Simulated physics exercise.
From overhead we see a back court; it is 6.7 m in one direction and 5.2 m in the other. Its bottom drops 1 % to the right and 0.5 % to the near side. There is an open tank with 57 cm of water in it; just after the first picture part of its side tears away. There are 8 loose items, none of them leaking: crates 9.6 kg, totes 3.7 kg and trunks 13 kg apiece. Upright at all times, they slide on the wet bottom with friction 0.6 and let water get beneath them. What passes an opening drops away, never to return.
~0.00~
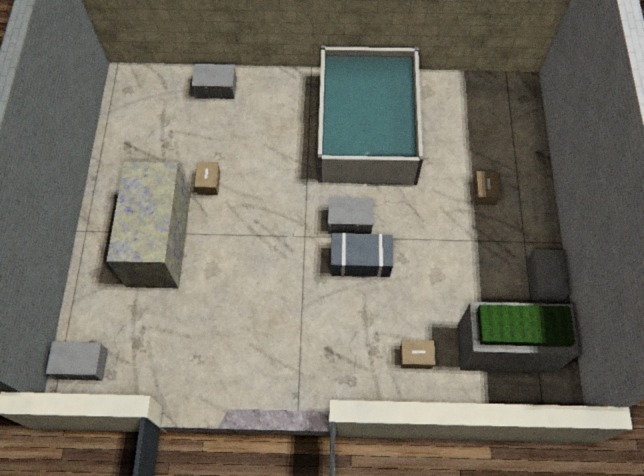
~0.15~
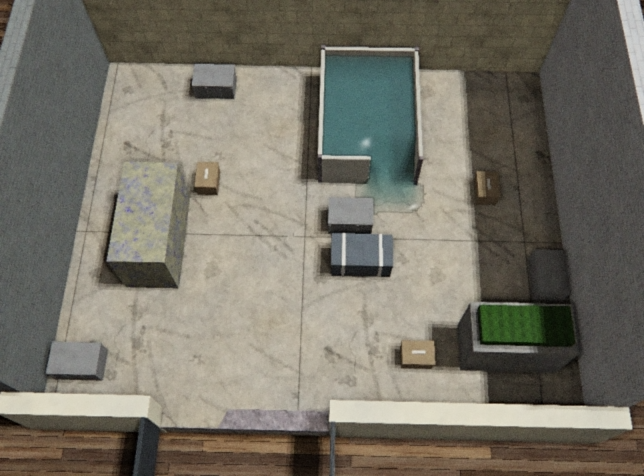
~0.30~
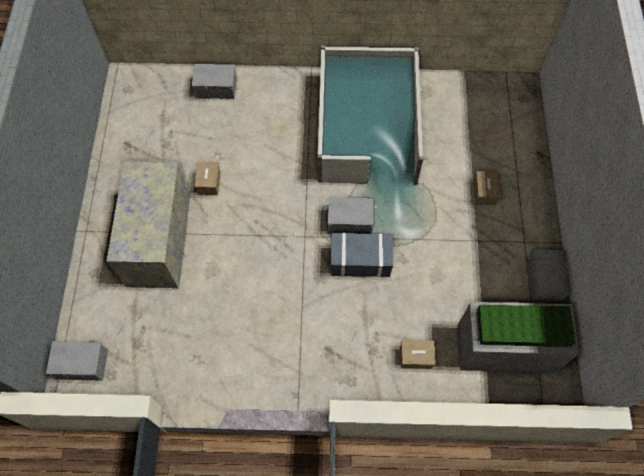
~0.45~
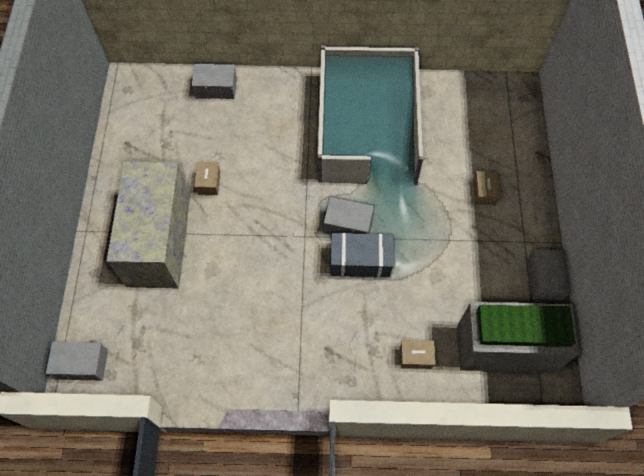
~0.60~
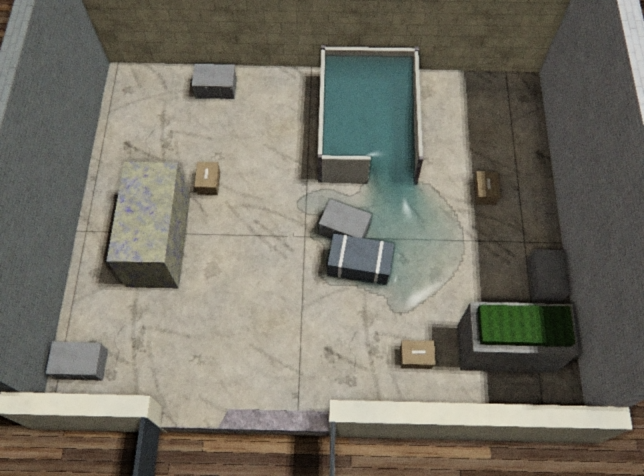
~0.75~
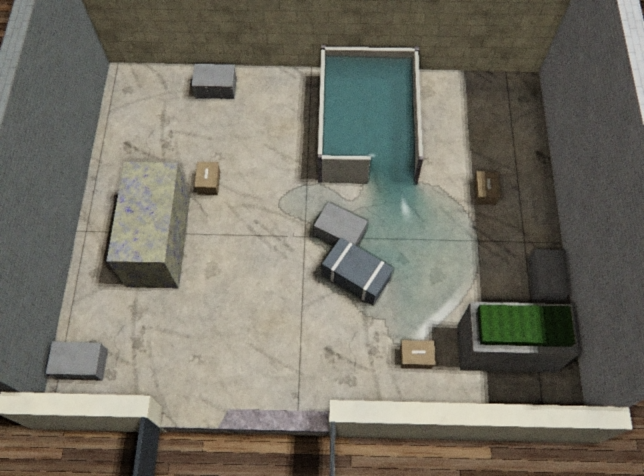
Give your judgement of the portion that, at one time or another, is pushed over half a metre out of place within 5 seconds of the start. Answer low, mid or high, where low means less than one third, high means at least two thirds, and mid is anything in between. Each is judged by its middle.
Mid.
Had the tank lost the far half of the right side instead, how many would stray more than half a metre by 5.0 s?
Then 2 of them would.
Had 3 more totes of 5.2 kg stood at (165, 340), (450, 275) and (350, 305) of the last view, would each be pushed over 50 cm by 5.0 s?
Outcome: Stays within first, breaks the threshold next, breaks the threshold last.
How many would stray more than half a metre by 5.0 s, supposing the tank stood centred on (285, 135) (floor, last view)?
In that case 4 of them.
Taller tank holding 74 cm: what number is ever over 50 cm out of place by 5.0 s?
The answer would then be 4.
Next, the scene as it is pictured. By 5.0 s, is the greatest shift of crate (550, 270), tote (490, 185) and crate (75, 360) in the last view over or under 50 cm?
One by one: Above the line; below the line; below the line.
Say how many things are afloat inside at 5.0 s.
At that moment 1.
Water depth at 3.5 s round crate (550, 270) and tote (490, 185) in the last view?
About 4 and 1 cm.
After 1.1 s 1 of 8 are over 50 cm from their spots; 0 afloat.
After 2.2 s 3 of 8 are over 50 cm from their spots; 1 afloat.
After 3.5 s 4 of 8 are over 50 cm from their spots; 1 afloat.
After 5.0 s 4 of 8 are over 50 cm from their spots, and 4 have been at some point; 1 afloat.
